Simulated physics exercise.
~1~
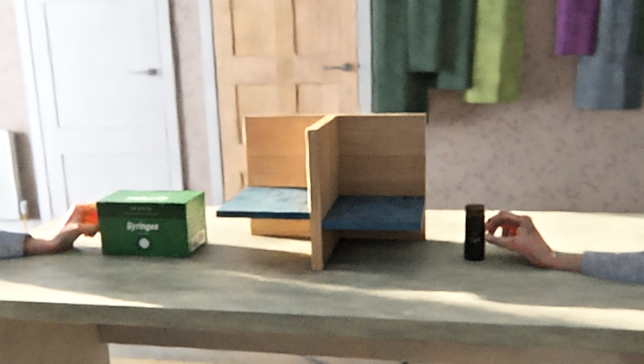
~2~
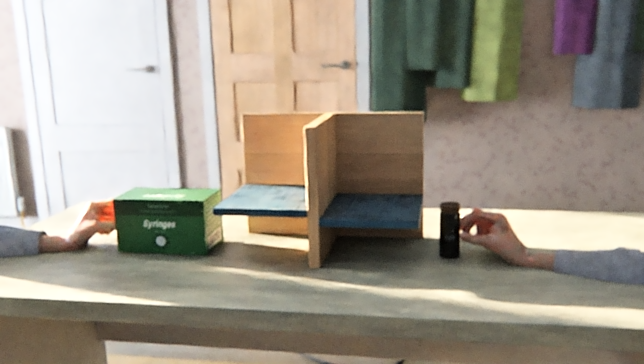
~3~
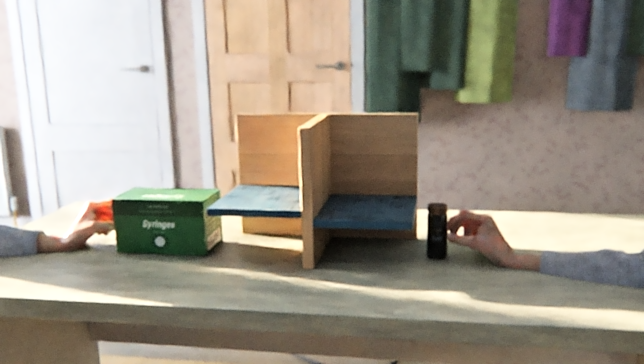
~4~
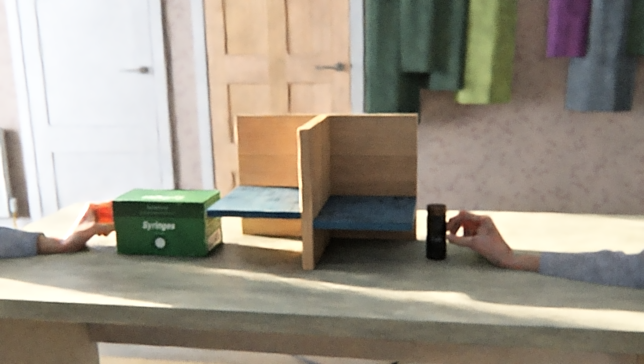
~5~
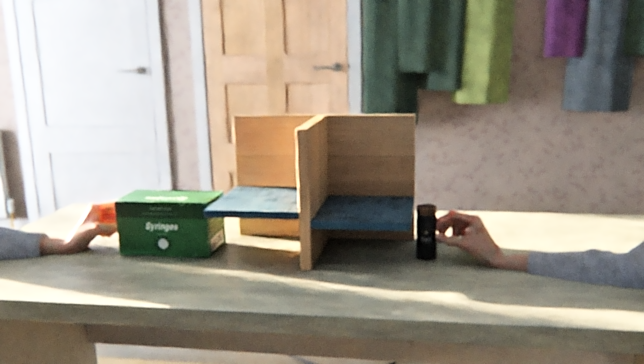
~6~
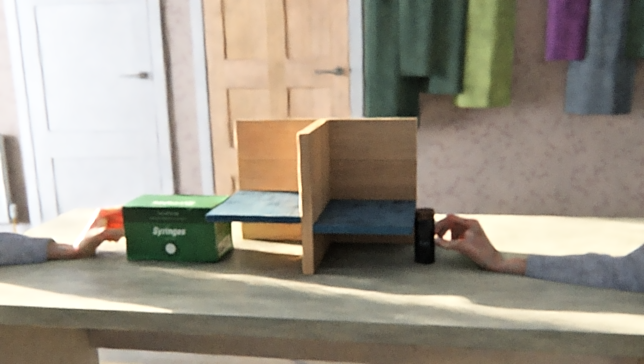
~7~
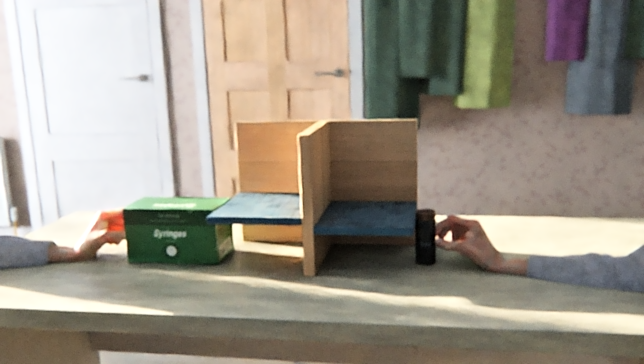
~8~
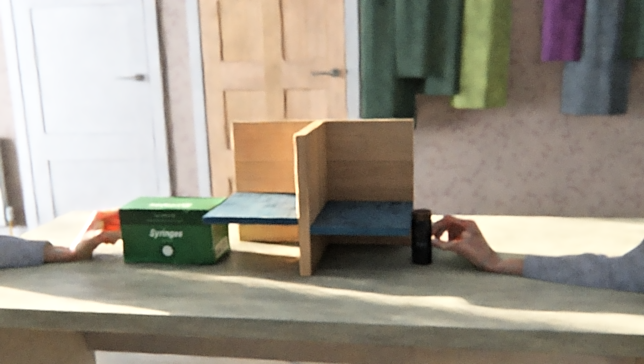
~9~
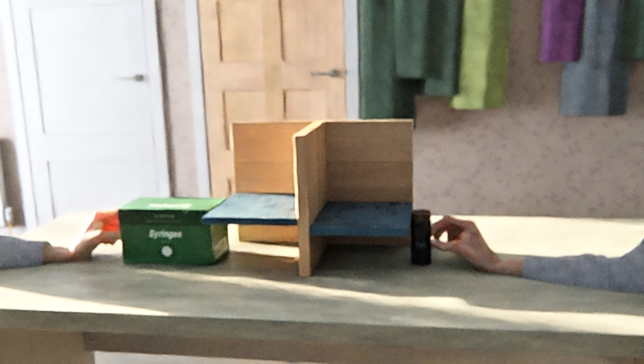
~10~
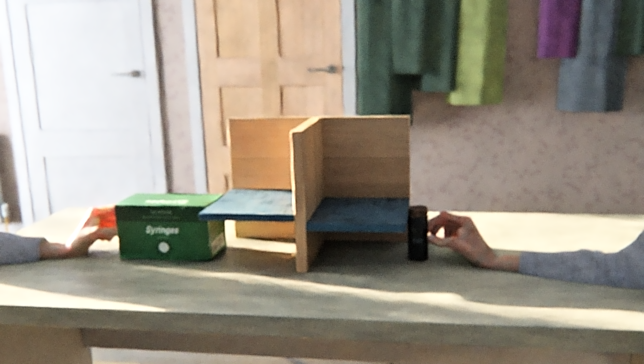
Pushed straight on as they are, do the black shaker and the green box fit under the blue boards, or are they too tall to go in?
Both are too tall to go in. The black shaker stops at the right edge of the rack and the green box stops at the left edge.
